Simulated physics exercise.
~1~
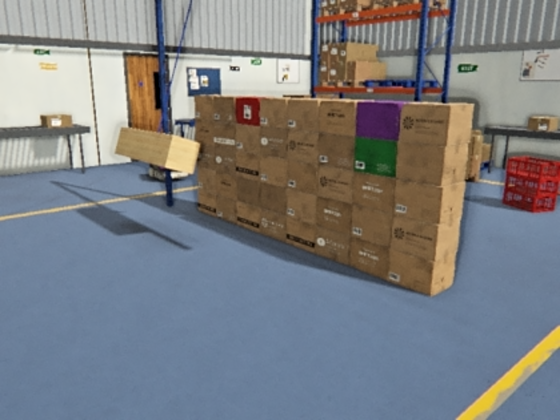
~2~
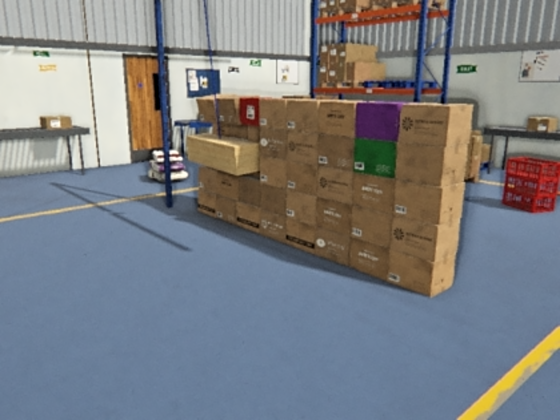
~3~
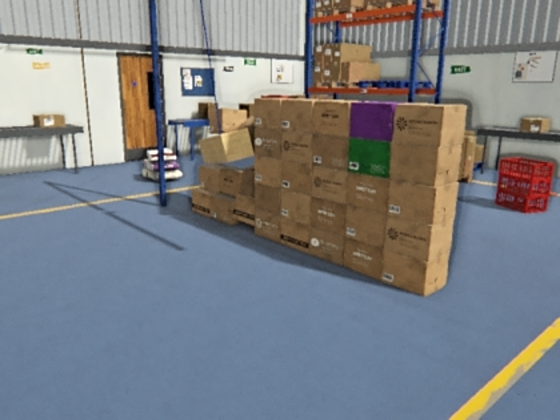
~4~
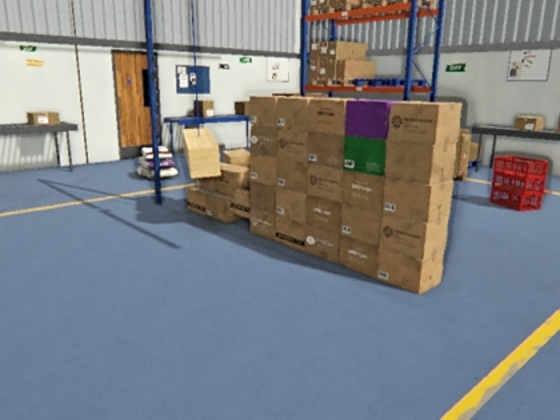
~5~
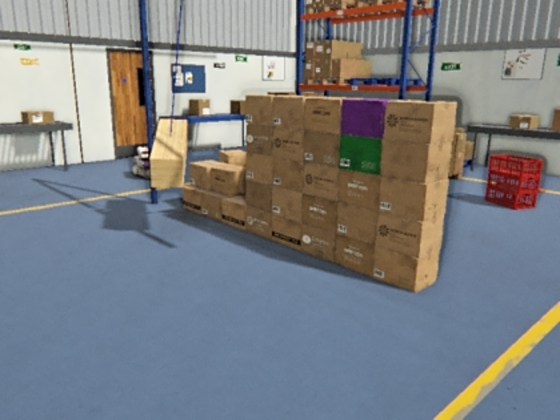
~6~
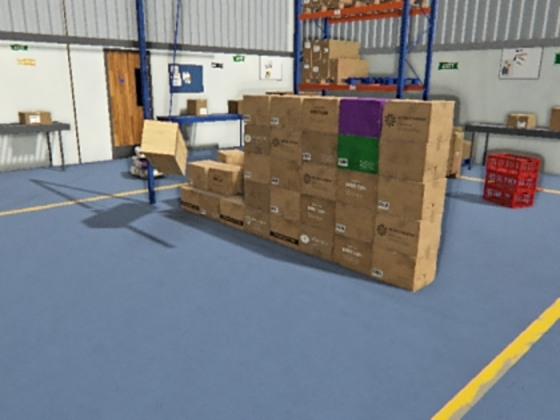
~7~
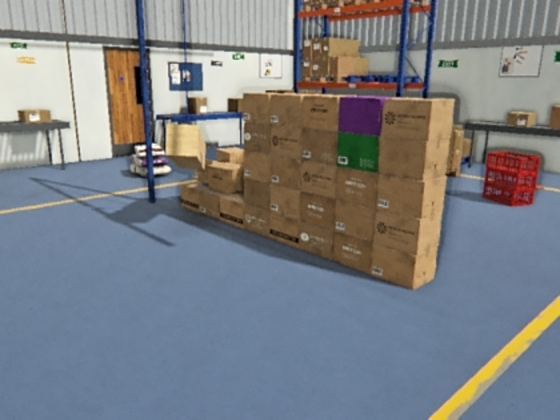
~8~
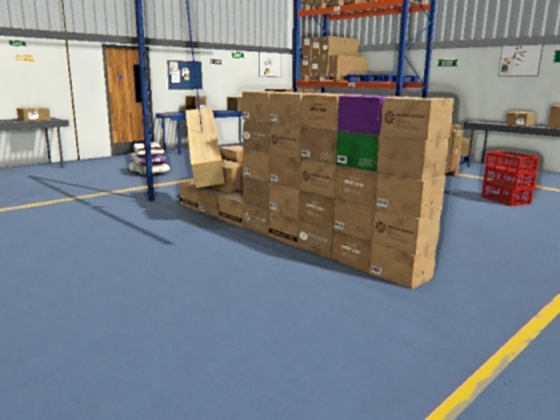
The clip shows a suspended timber beam swinging into the left end of a tall carton wall in a warehouse, knocking down several cartons, including the red one. The beam swings back and returns, turning, while the rest of the wall, with its purple and green cartons, stays standing.
